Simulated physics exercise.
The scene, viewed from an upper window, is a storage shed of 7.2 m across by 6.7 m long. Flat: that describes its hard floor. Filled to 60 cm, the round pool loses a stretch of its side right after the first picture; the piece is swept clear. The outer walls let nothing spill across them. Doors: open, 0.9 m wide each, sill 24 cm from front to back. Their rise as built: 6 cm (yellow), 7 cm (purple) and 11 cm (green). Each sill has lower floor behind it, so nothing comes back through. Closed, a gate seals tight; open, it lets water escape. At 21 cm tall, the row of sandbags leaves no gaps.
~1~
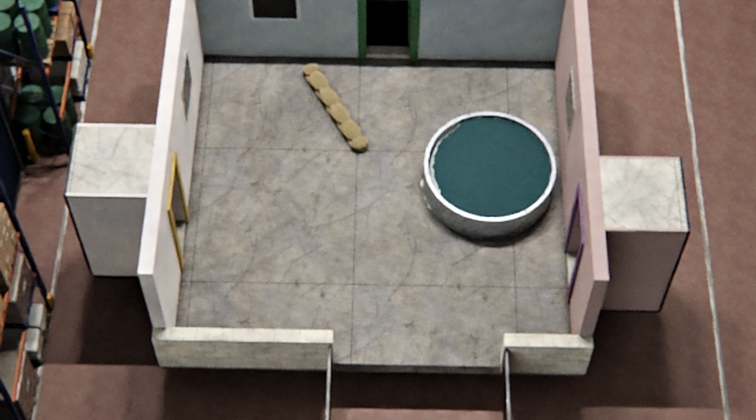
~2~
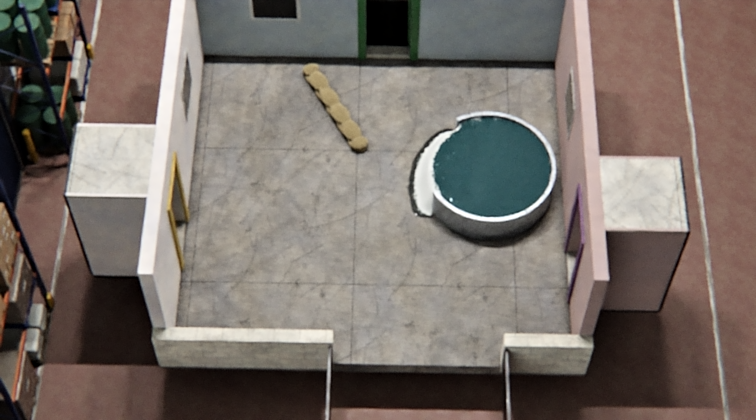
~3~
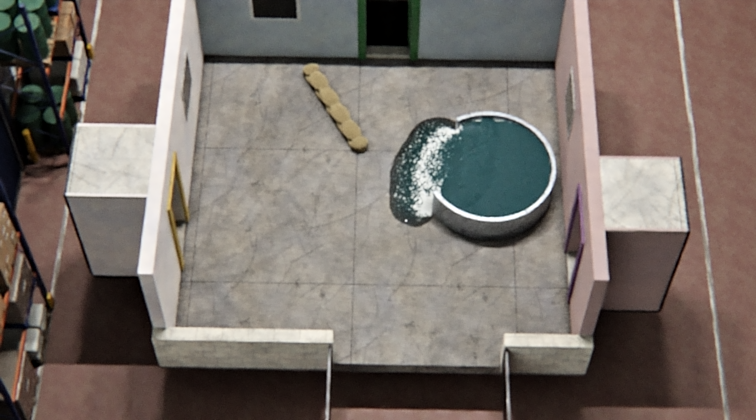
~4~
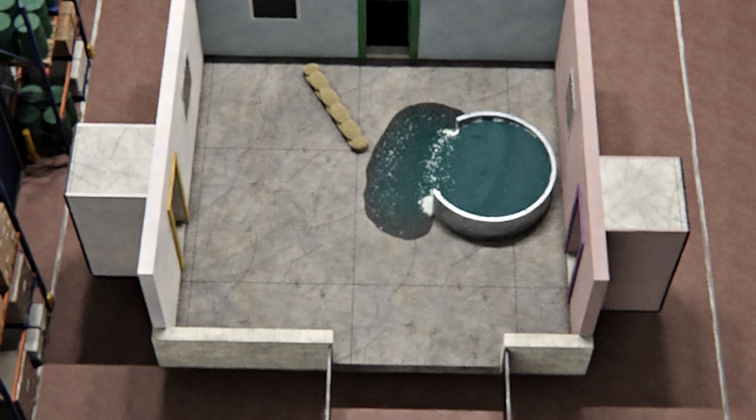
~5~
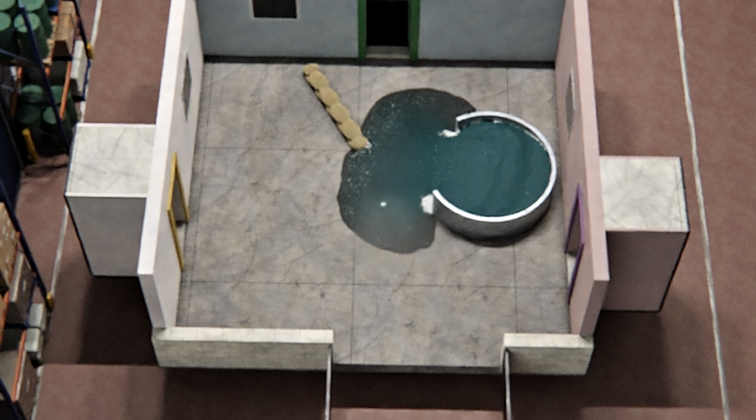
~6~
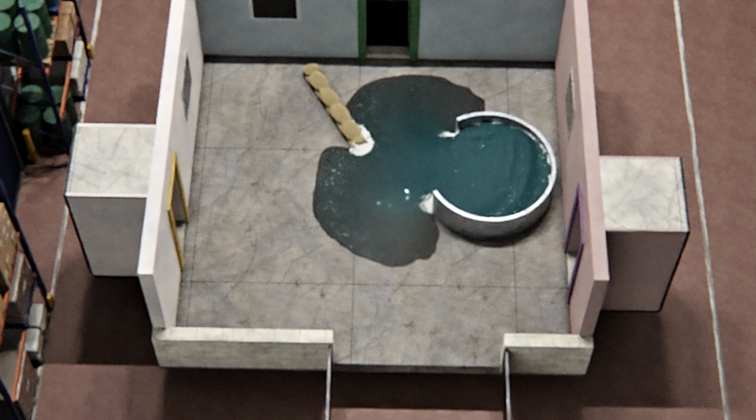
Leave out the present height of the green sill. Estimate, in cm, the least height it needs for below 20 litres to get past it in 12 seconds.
Roughly 15 centimetres.
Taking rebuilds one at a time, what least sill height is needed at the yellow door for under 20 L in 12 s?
Yellow - roughly 13.5 cm.
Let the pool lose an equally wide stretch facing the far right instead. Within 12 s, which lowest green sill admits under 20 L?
Estimate: Near 14.0 cm.
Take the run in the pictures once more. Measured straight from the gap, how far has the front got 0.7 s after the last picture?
The front sits around 4.0 m out.
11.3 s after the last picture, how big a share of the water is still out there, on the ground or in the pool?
Share still there: Approx. 90 percent.
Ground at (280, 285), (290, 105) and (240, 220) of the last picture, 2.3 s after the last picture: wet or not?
Point 1: Awash; point 2: Awash; point 3: Awash.
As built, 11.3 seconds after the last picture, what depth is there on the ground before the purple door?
It comes to about 8.0 centimetres deep.
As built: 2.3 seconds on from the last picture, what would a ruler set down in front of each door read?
Yellow door 18 cm, purple door 0 cm, green door 17 cm.
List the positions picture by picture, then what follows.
In the first picture, the round pool at (490, 167) is whole and still, 60 cm deep; the green door at (388, 27) is dry.
In the second picture, the front is at (417, 211), 0.3 m from the gap at (429, 164); 0.5 m2 of floor is wet, 60 cm left at the back.
In the third picture, the gap is at (429, 166), the front 0.7 m out at (418, 129); the back of the round pool holds 60 cm.
In the fourth picture, the gap is at (429, 167), the front 1.2 m out at (370, 213); the back of the round pool holds 60 cm.
In the fifth picture, water pours out at (429, 167) and has run 1.7 m, to (342, 202); about 5 cm deep outside, 60 cm at the back.
In the sixth picture, the gap is at (429, 167), the front 2.1 m out at (317, 204); the back of the round pool holds 56 cm; the green door at (388, 27), 2.9 m from the gap, is still 0.6 m from the nearest water.
Then, 0.7 s after the last picture water covers 35 % of the floor, deepest (35 cm) near (360, 153); 13 cm at the green door, 0 litres in over its 11 cm sill.
Then, 2.3 s after the last picture water covers 60 % of the floor, deepest (28 cm) near (345, 65); 17 cm at the green door, 18 litres in over its 11 cm sill.
Then, 11.3 s after the last picture water covers 95 % of the floor, deepest (14 cm) near (564, 355); 6 cm at the green door, 58 litres in over its 11 cm sill.
At the green door as built, the water peaked near 18 cm, 1.9 s after the last picture.
Run again over the same 12 s with other heights there, 27 litres in over 14 cm, 14 litres over 16.5 cm. The limit of 20 litres is kept from about 15 cm up.
